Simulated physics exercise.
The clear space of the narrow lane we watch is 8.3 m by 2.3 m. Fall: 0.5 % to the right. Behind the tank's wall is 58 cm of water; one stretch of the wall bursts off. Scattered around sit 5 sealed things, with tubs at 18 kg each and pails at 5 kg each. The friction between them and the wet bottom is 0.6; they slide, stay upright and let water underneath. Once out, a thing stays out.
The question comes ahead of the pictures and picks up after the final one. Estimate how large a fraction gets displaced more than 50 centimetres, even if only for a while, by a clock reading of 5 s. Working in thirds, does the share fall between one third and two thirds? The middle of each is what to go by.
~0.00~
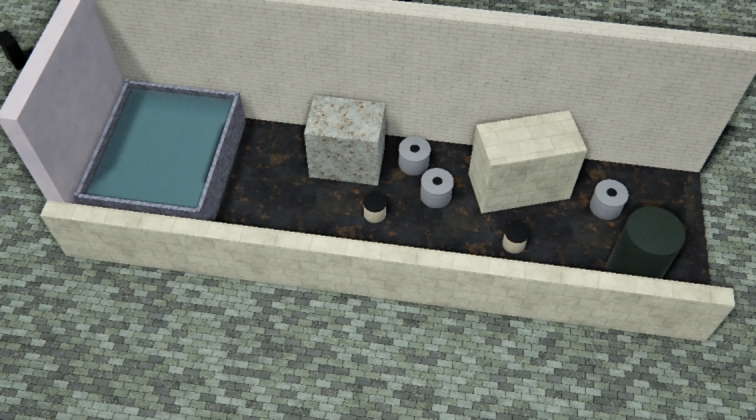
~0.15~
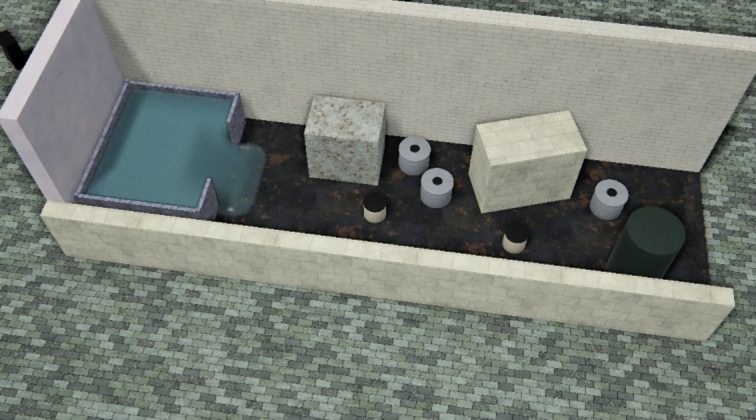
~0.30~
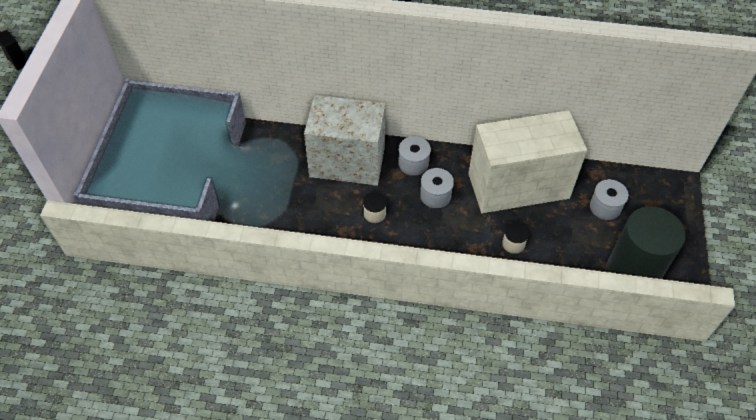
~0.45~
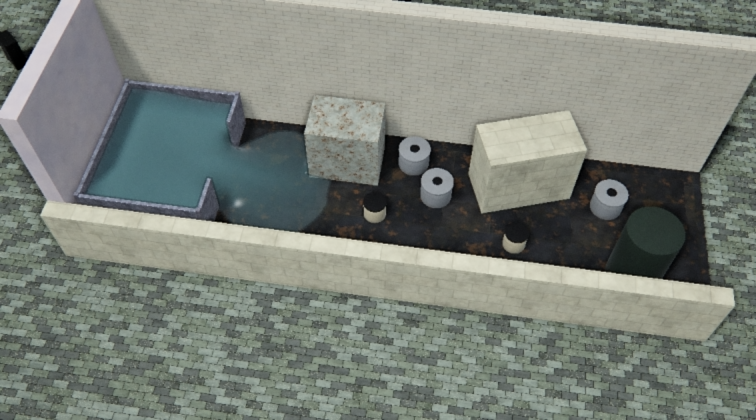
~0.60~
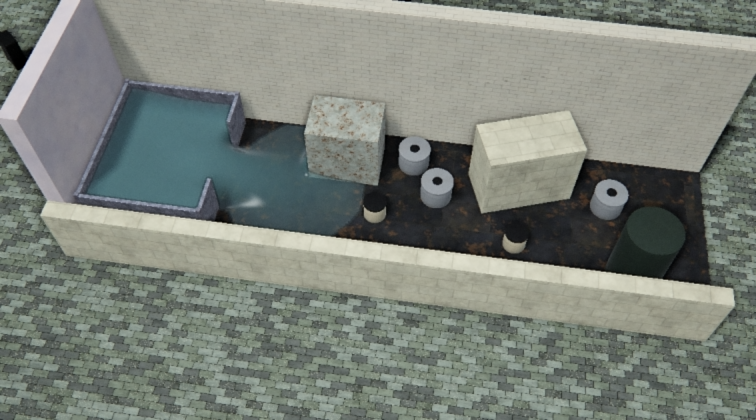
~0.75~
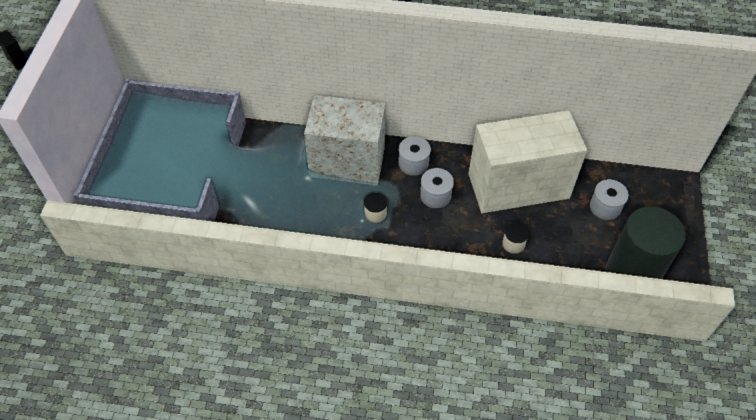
Yes.
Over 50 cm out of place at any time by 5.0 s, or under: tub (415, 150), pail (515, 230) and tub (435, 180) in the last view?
Going one by one: Stays closer, goes farther, stays closer.
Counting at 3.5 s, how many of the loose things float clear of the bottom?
Total: 1.
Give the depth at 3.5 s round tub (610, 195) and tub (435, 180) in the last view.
Around 8 cm and 4 cm.
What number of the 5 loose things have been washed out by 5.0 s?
By that moment the number is 2.
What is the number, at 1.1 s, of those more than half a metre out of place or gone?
The number by then is 1.
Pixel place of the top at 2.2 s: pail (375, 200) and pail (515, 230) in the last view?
Estimated pixels: (599, 269) and (578, 241).
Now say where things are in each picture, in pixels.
The first frame shows a pail at (375, 202), on the bottom; a tub at (415, 149), on the bottom; 3.1 m2 under water; 0 of 5 have shifted.
The second frame shows a pail at (375, 202), on the bottom; a tub at (415, 149) rests on the ground; water covers 3.7 m2; 0 of 5 have shifted.
The third frame shows a pail at (375, 202), on the bottom; a tub at (415, 149), on the bottom; 4.4 m2 under water; 0 of 5 have shifted.
The fourth frame shows a pail at (375, 202) rests on the ground; a tub at (415, 149) rests on the ground; 5.2 m2 under water; 0 of 5 have shifted.
The fifth frame shows a pail at (375, 202) rests on the ground; a tub at (415, 149) rests on the ground; 6.0 m2 under water; 0 of 5 have shifted.
The sixth frame shows a pail at (375, 202), on the bottom; a tub at (415, 149), on the bottom; water covers 6.6 m2; 0 of 5 have shifted.
After 1.1 s 1 of 5 are over 50 cm from their spots; 0 afloat.
After 2.2 s 2 of 5 are over 50 cm from their spots; 1 afloat.
After 3.5 s 2 of 5 are over 50 cm from their spots; 1 afloat.
After 5.0 s 3 of 5 are over 50 cm from their spots, and 3 have been at some point; 1 afloat.
